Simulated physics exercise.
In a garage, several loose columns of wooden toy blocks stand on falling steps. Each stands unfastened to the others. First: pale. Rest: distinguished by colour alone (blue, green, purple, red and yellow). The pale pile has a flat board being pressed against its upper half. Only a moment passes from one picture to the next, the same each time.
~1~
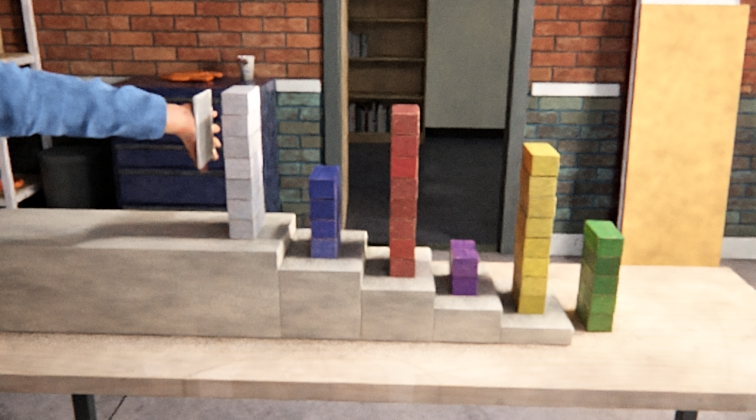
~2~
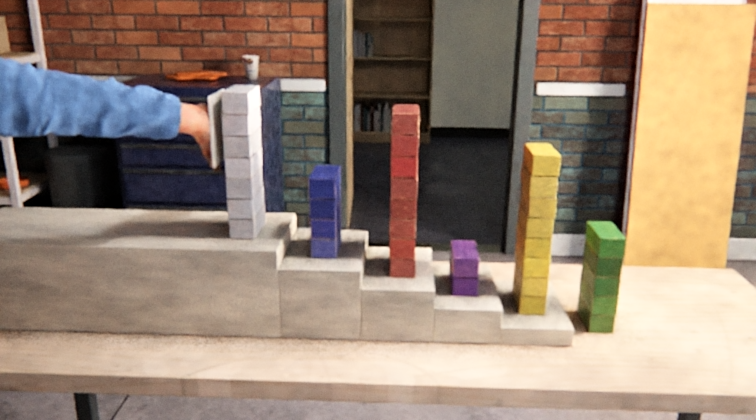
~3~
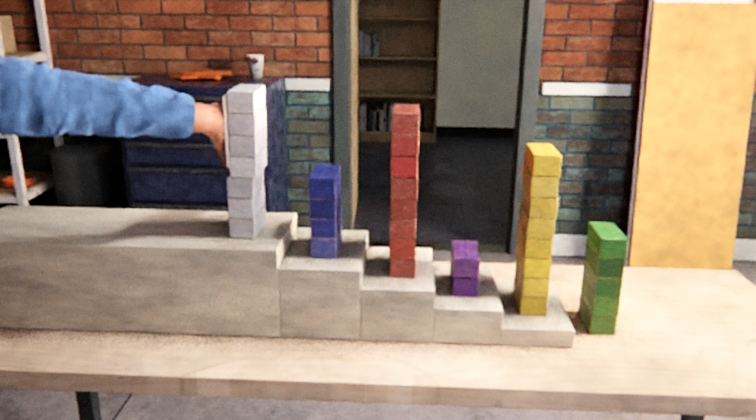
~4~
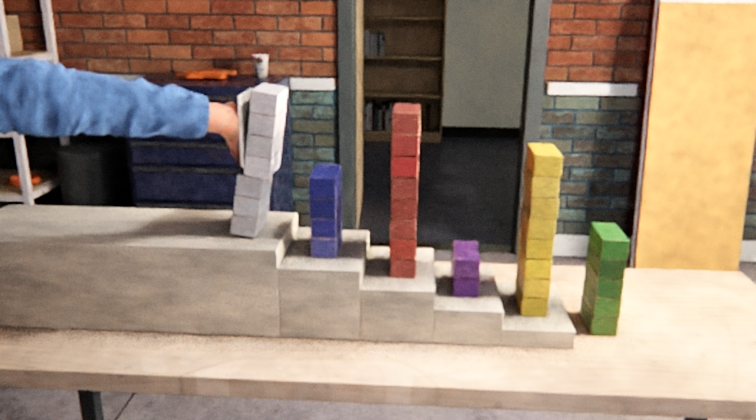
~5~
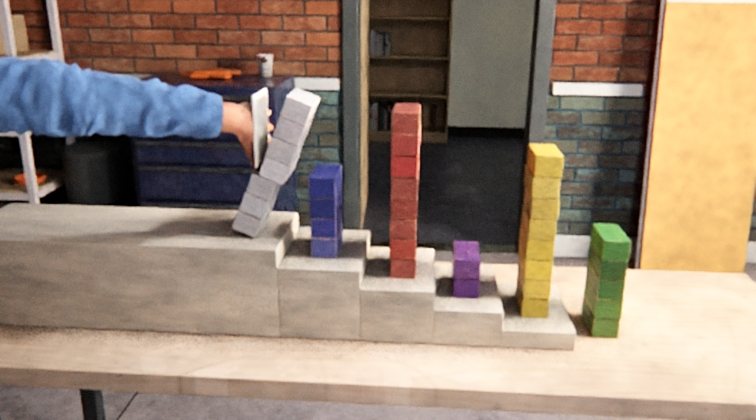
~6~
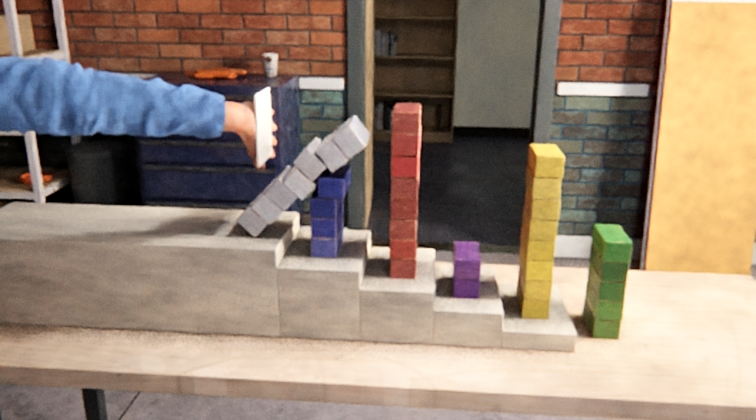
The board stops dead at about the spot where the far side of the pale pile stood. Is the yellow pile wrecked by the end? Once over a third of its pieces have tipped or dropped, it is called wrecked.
Yes, it is wrecked.
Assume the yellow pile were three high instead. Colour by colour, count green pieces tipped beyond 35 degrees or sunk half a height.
Pieces down at the end for green: 4.
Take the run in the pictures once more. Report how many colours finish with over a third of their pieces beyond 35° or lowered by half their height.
4.
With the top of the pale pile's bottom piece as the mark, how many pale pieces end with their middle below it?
That would be 6 in total.
Soon, 7 of the pale pile down; none of the 8 yellow blocks down (1 of 27 in all colours); top yellow block unmoved; top blue block tipped steeply.
A while on, 7 of the pale pile down; none of the 8 yellow blocks down (9 of 27 in all colours); top yellow block tipped clearly, a little lower; top blue block on its side.
Towards the end, 7 of the pale pile down; 7 of the 8 yellow blocks down (22 of 27 in all colours); top yellow block tipped clearly, some eight heights lower; top blue block upside down.
Then, 7 of the pale pile down; 7 of the 8 yellow blocks down (22 of 27 in all colours); top yellow block tipped well over, some 26 heights lower; top green block upside down.
Finally, 7 of the pale pile down; 7 of the 8 yellow blocks down (22 of 27 in all colours); top yellow block upside down; top green block upside down.
